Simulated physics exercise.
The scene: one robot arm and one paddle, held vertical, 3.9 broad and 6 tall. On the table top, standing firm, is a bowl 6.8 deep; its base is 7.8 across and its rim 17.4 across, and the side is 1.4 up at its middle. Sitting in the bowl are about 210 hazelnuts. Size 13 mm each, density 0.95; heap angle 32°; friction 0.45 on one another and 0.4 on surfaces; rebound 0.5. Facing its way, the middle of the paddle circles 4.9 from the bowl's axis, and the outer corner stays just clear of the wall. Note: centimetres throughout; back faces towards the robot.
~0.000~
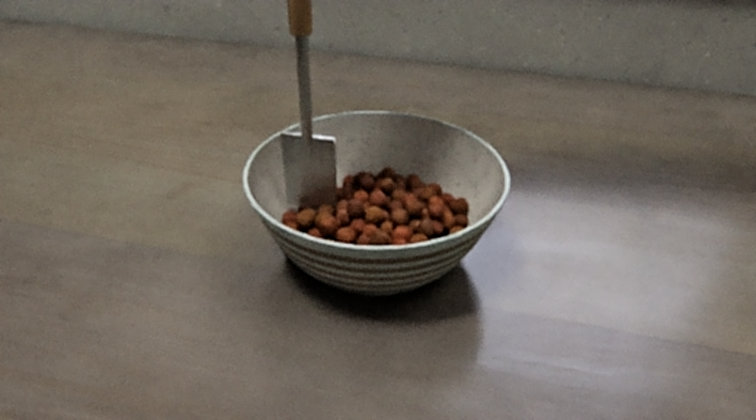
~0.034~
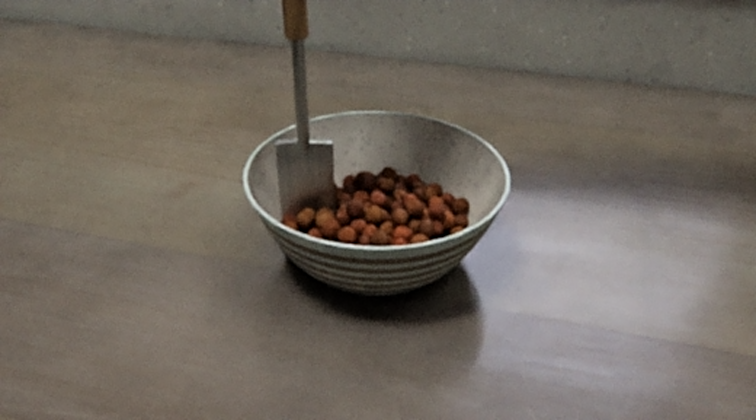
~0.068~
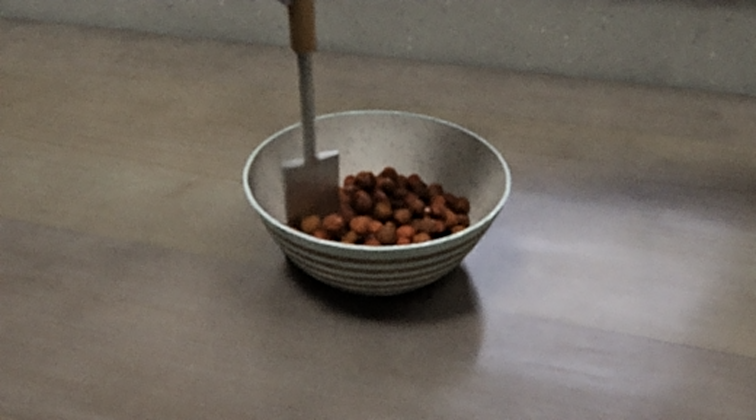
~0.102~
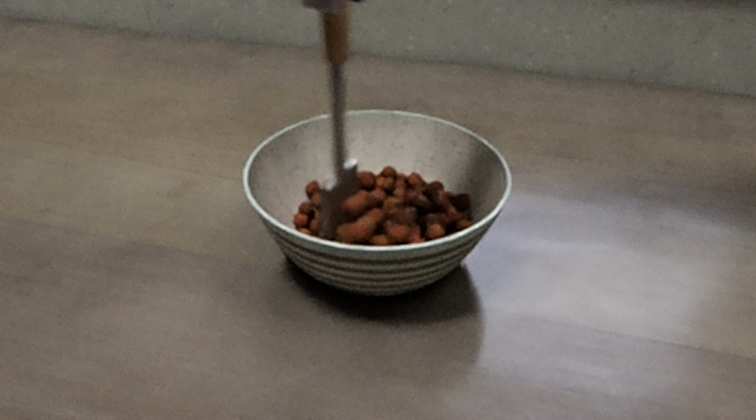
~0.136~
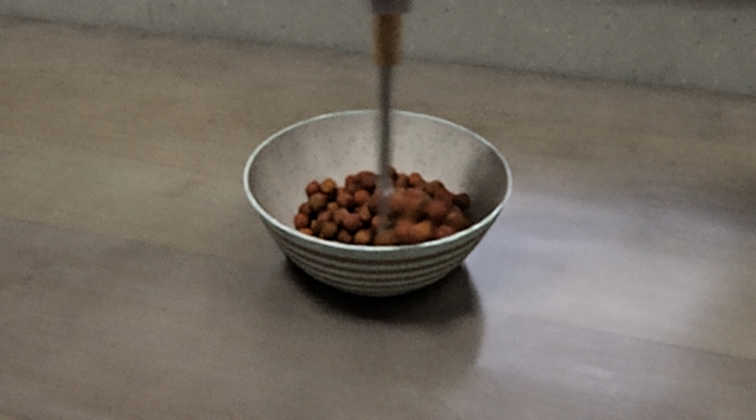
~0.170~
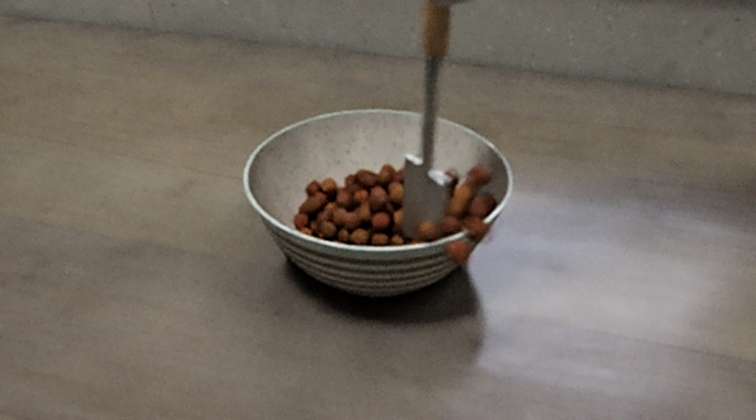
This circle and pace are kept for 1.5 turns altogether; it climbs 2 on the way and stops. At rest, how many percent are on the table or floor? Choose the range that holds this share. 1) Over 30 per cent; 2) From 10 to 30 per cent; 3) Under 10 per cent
From 10 to 30 per cent (2).
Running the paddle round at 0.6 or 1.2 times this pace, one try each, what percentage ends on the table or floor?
Around 5 percent for the first try and 15 percent for the second.
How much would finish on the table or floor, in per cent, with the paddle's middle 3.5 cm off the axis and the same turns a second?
Around 15 in a hundred, in that case.
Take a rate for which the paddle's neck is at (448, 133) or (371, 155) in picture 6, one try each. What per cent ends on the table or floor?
Roughly 20 per cent on the first try and 5 per cent on the second.
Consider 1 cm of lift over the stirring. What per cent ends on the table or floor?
25 %.
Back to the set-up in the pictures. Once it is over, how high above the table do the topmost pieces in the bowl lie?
5.0 cm, roughly.
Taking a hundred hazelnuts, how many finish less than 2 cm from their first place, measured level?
Around 40 in a hundred.
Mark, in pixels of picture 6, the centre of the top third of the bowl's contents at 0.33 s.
I'd point to somewhere close to (345, 167).
After 0.33 s, 293° round, highest piece 9 above the table; 184 in the bowl, 6 on the table or floor, 16 in flight or on the tool.
After 0.50 s, 85° round, highest piece 8 above the table; 174 in the bowl, 28 on the table or floor, 4 in flight or on the tool.
After 0.78 s, 180° round, highest piece 5 above the table; 170 in the bowl, 36 on the table or floor.
After 1.48 s, 180° round, highest piece 5 above the table; 170 in the bowl, 36 on the table or floor.
In the end, 170 in the bowl, 36 on the table or floor. That is 17 % on the table or floor.
